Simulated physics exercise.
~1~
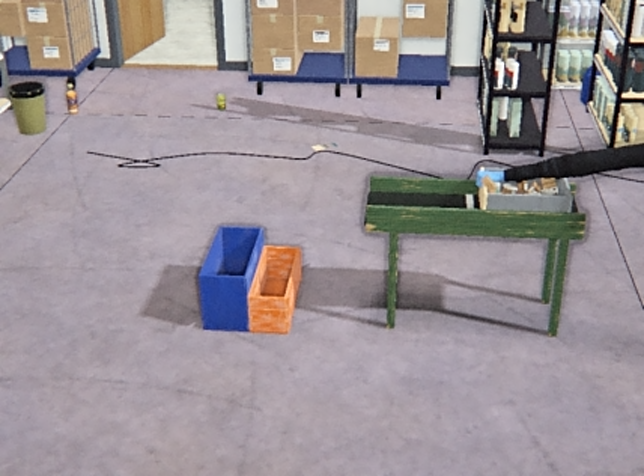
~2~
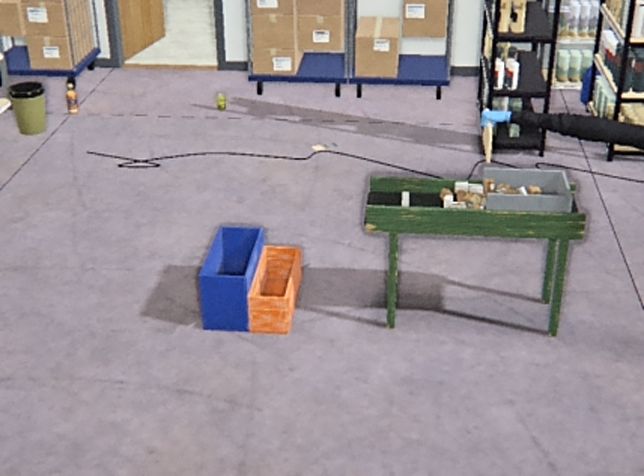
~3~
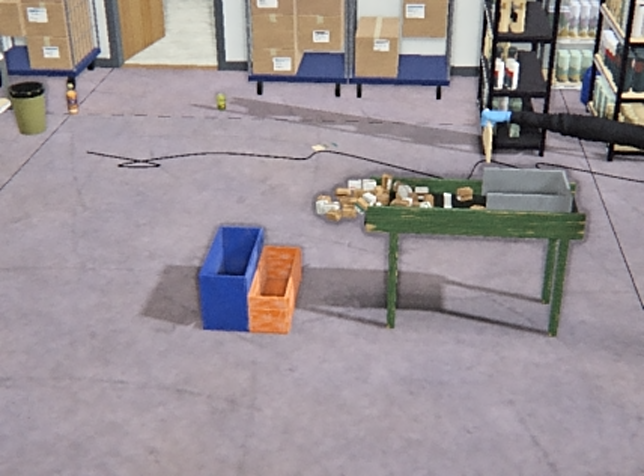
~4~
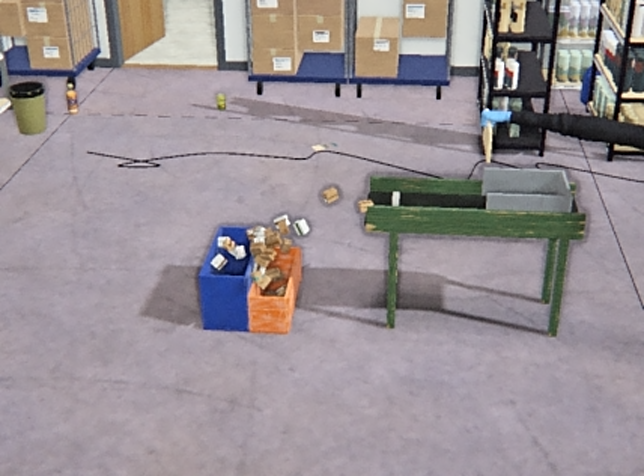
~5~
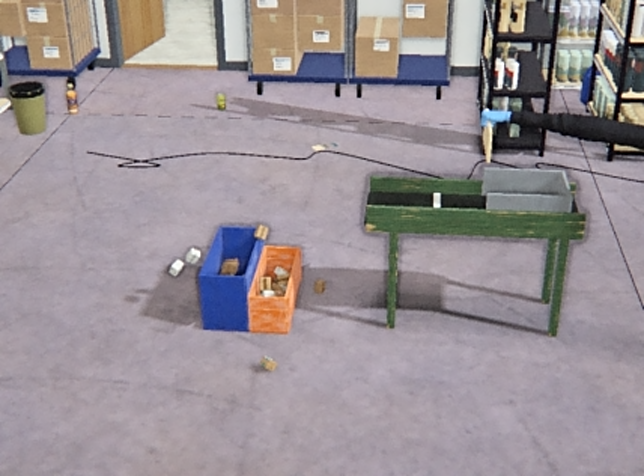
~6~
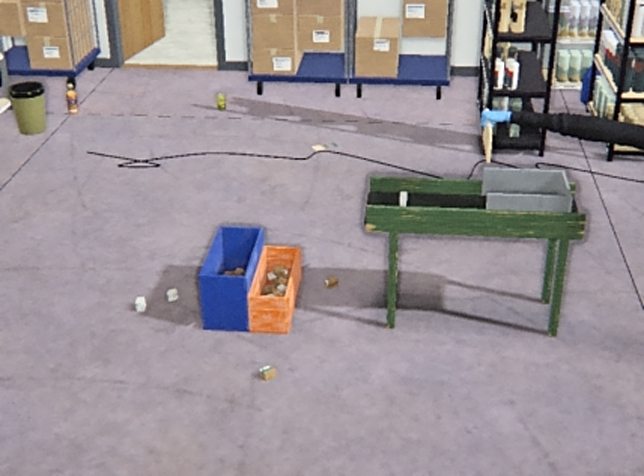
Little parcels ride left off the green belt into the orange and blue boxes, some scattering.
